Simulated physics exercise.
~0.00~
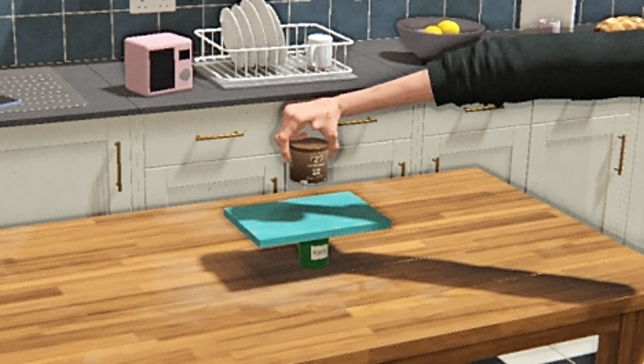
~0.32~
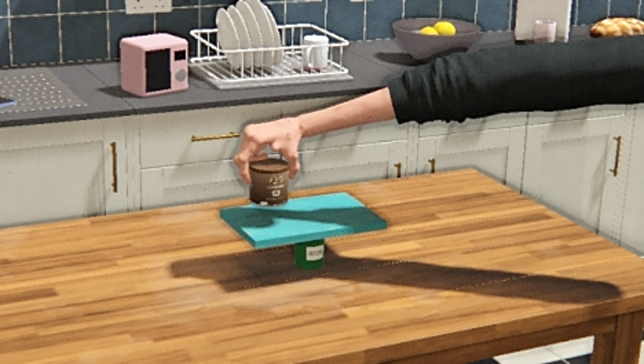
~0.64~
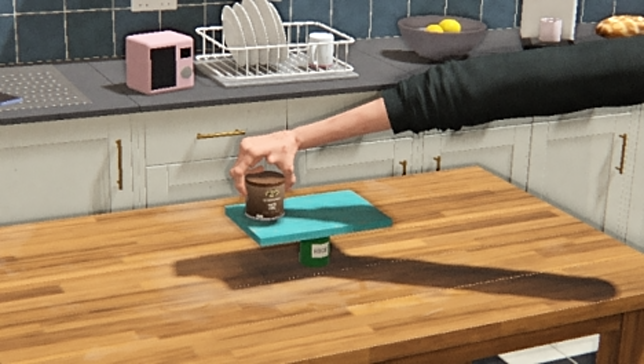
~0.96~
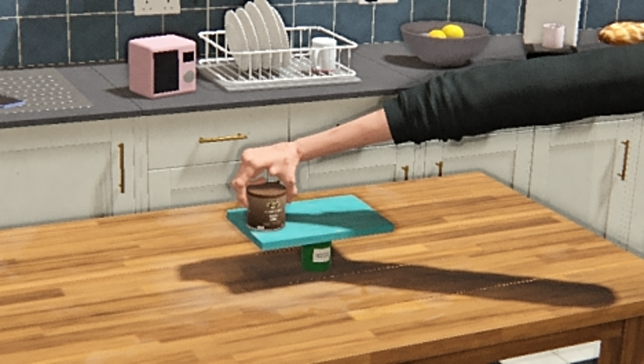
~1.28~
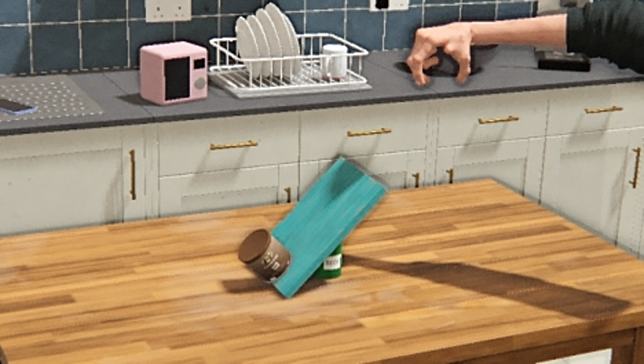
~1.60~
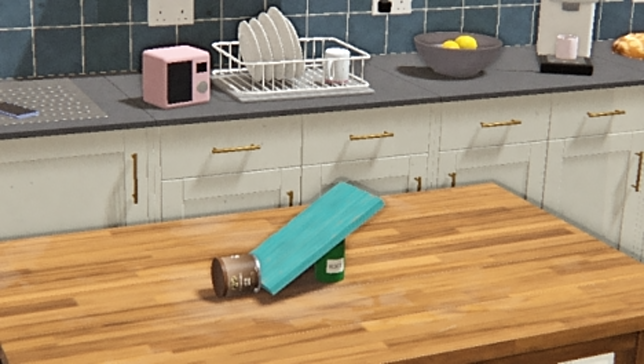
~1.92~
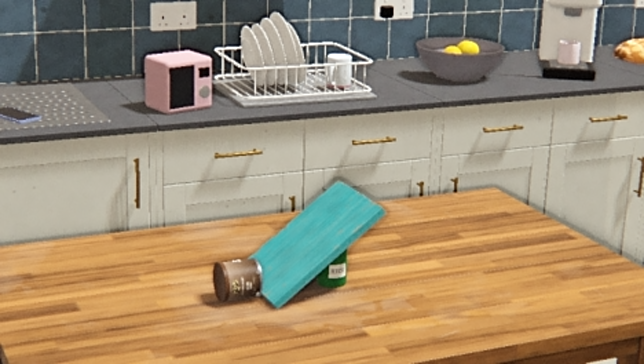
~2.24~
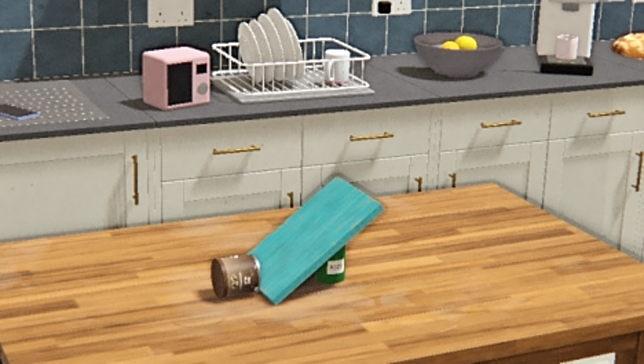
At first, a hand holds a brown tin above a turquoise board balanced on a small green jar on a wooden kitchen table. The hand moves the tin left and lowers it onto the board's left end, keeping hold of it for a moment. Then it lets go and draws back to the right, and the board tips steeply down to the left as the tin slides off. The tin drops onto the table and comes to rest on its side. The board ends up slanting against the green jar, which remains standing, with its low end beside the fallen tin.
